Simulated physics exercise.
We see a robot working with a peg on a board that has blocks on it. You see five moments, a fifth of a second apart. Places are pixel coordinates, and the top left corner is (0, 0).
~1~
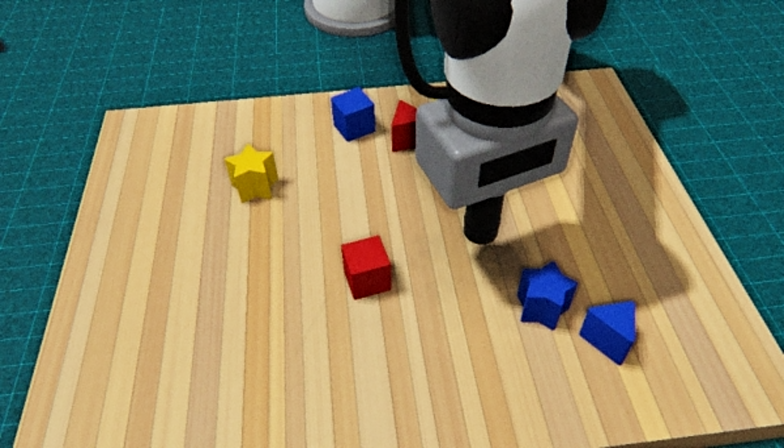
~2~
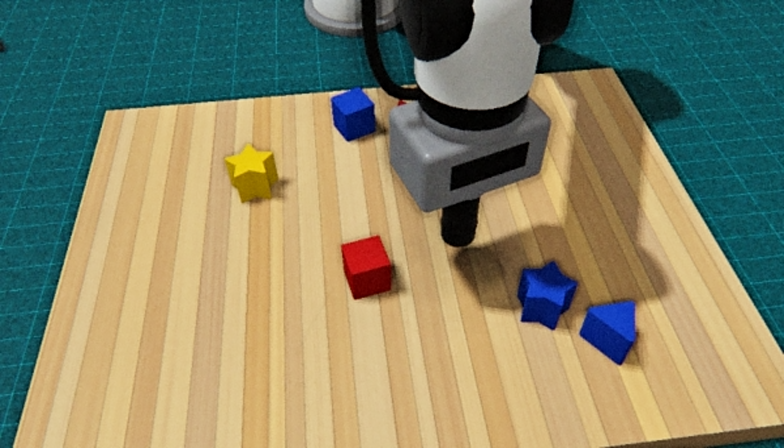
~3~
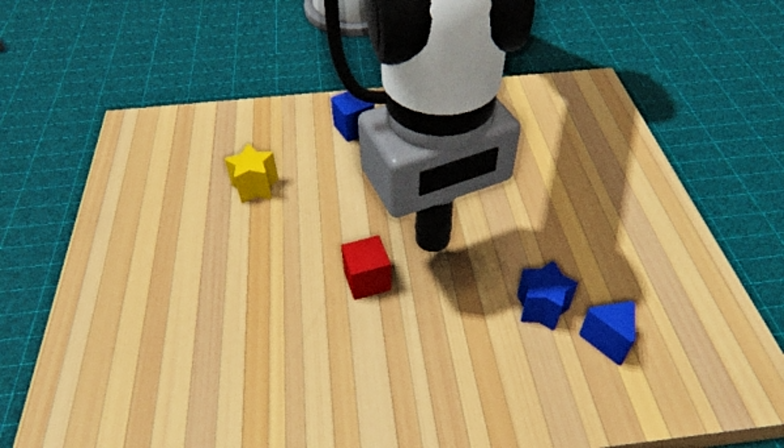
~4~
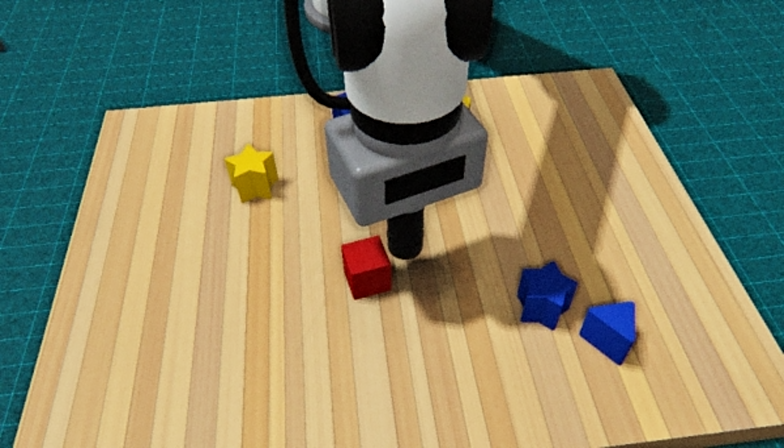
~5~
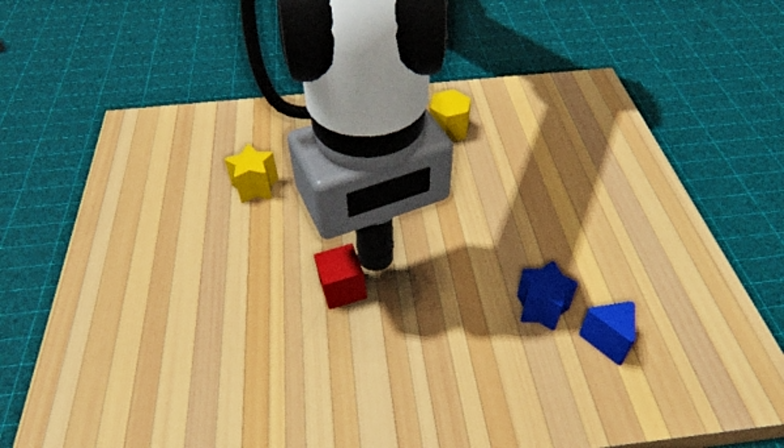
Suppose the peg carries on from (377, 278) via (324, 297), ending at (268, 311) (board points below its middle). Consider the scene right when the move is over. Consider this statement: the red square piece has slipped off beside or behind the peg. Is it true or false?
That claim is false.
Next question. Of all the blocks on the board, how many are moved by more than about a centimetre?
One gets moved.
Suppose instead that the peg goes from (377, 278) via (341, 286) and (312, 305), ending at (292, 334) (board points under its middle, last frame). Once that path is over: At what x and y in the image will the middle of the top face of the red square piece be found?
Its top middle is near (245, 304).
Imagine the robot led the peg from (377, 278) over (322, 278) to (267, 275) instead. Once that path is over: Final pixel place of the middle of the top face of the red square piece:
At pixel (264, 280).
The first path, step by step. One third of the way, peg (340, 272); red square piece (301, 276).
Two thirds of the way, peg (300, 283); red square piece (261, 289).
At the end, peg (262, 292); red square piece (222, 301).
